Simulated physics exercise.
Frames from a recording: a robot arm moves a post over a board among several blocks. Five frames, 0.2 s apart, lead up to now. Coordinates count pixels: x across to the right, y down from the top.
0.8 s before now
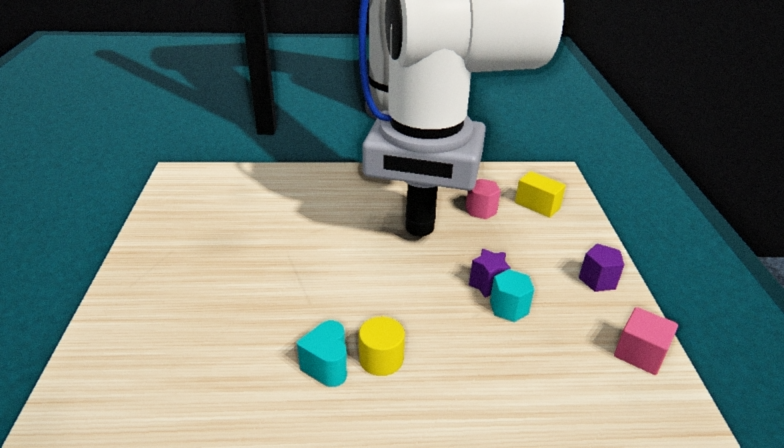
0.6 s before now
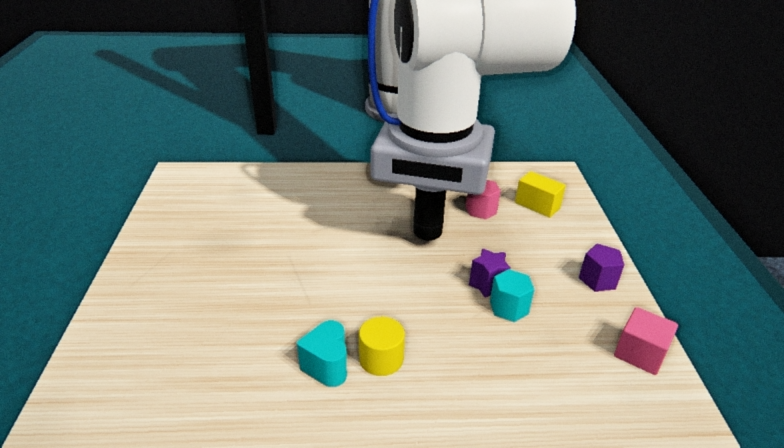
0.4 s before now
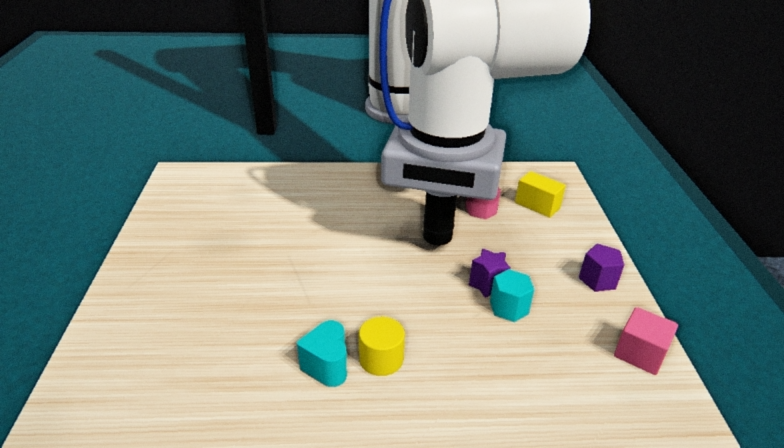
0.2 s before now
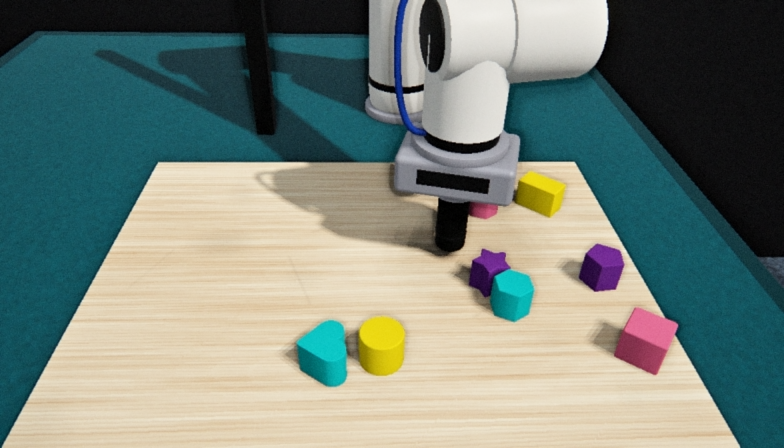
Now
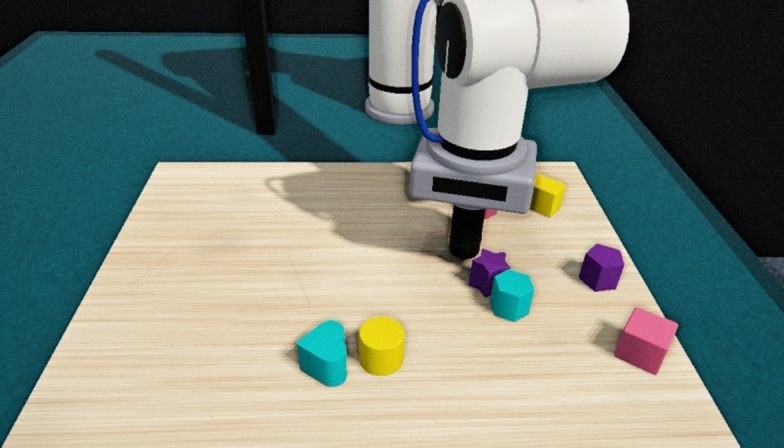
To begin with, a white robot arm holds a black post upright near the back of a wooden board scattered with pink, yellow, purple and turquoise blocks. The arm then moves the post steadily right and slightly forward, bringing it close beside the purple star, while all the blocks stay still.
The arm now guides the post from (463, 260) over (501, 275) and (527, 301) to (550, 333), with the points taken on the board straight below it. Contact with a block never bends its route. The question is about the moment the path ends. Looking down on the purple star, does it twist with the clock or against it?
The answer is clockwise.
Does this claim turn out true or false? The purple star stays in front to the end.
Verdict: True.
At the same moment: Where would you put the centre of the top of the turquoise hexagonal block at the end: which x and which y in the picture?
Answer: (526, 347).
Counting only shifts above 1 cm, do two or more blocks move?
Answer: Yes.
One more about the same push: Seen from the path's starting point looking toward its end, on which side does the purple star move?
Out to the right.
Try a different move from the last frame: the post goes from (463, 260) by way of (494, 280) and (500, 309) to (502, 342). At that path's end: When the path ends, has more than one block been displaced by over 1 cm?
Answer: Yes.
The first path, step by step. One third of the way, post (503, 266); purple star (518, 273), turned 20° clockwise; turquoise hexagonal block (526, 297), turned 30° clockwise.
Two thirds of the way, post (530, 292); purple star (539, 301), turned 45° clockwise; turquoise hexagonal block (530, 325), turned 60° clockwise.
At the end, post (552, 323); purple star (556, 333), turned 80° clockwise; turquoise hexagonal block (526, 347), turned 90° clockwise; pink square piece unmoved.
